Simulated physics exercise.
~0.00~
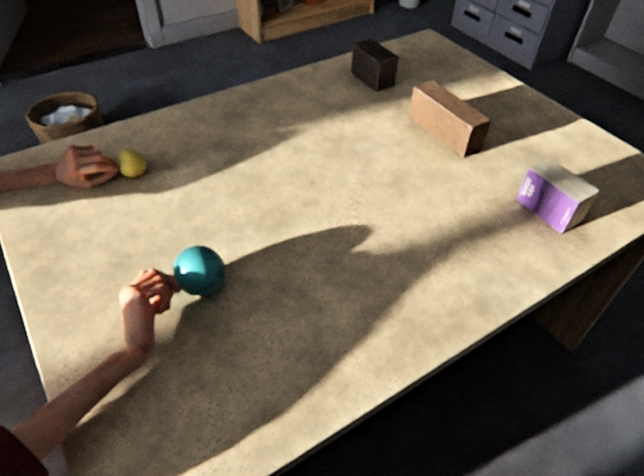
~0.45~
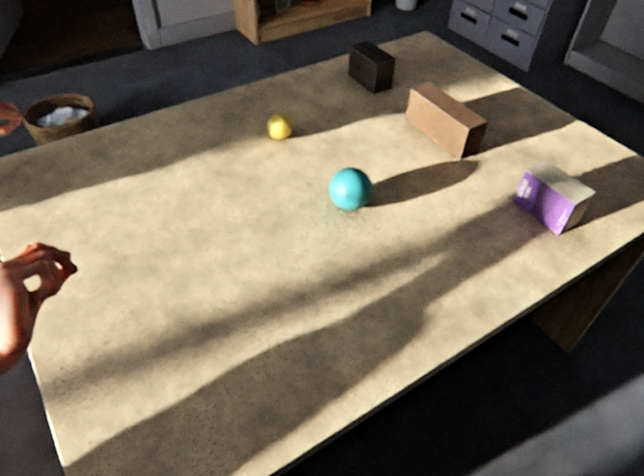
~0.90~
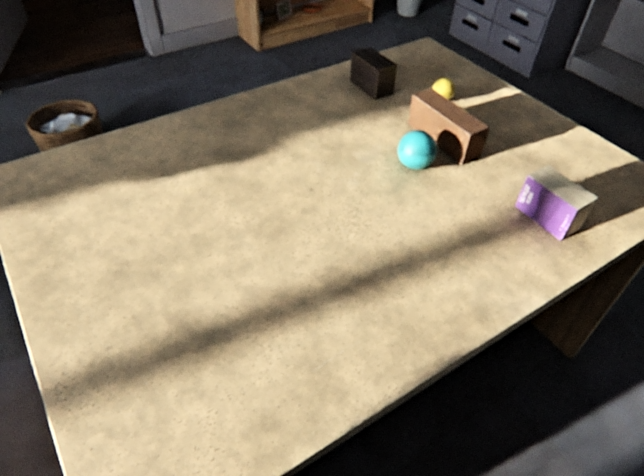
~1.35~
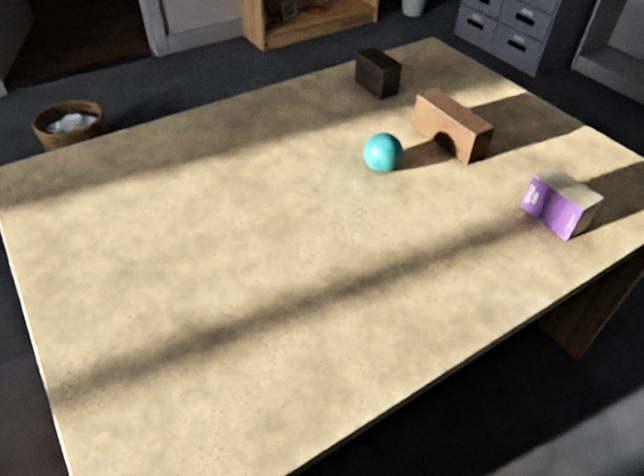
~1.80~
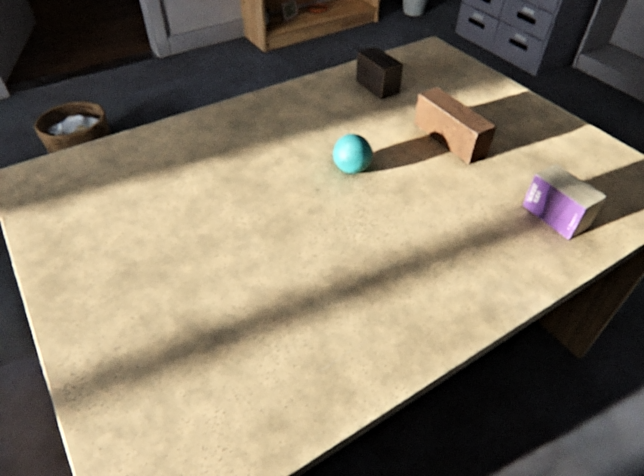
A turquoise ball rolls into a brown block and bounces back, while a lemon passes through.
